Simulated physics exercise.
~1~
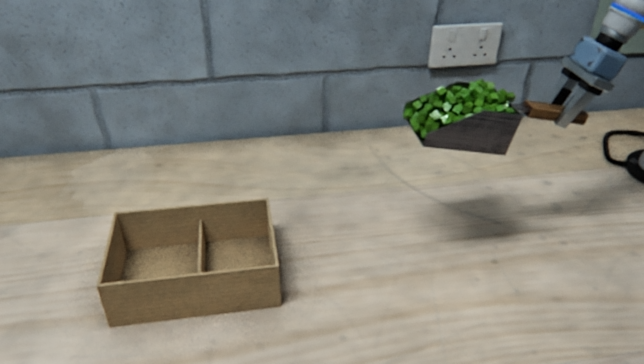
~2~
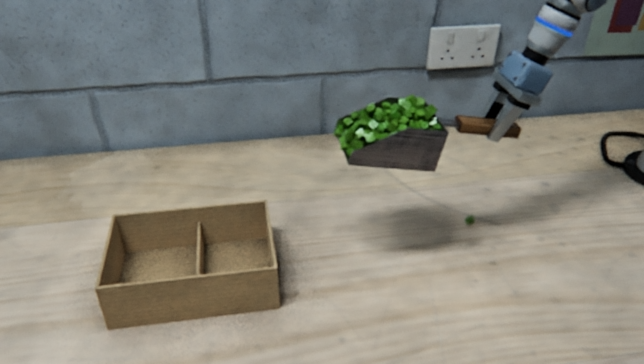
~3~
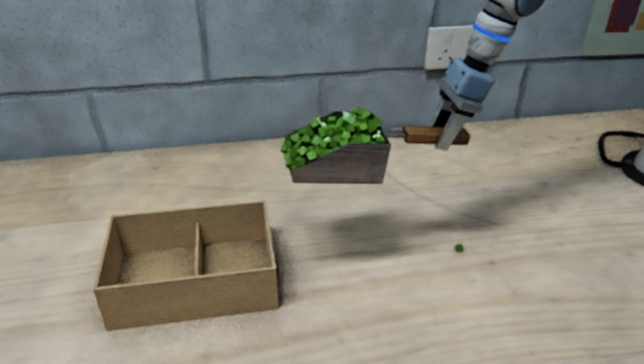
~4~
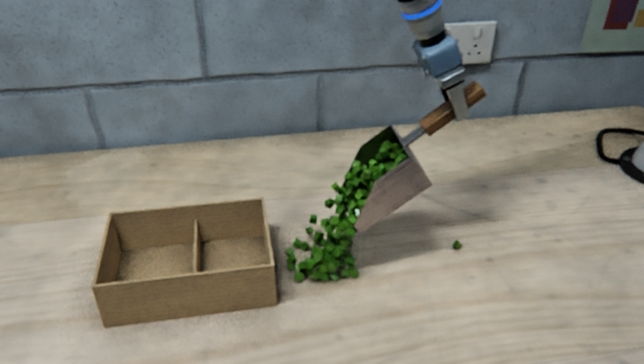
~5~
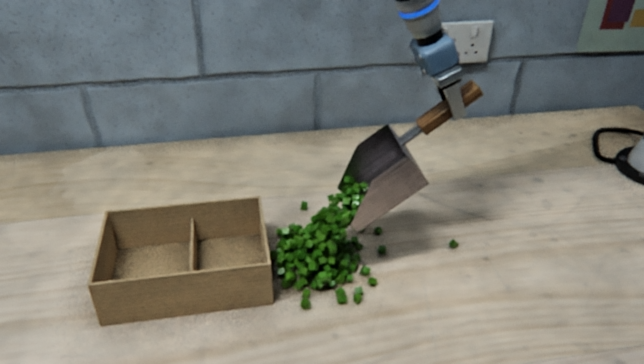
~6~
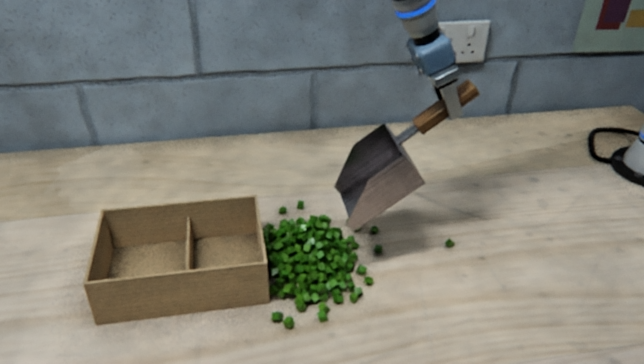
A robot arm carried a scoop heaped with green vegetable dice left toward a divided cardboard-coloured box, dropping a stray piece on the way, then tipped it short of the box, so the dice all ended up on the table beside it.
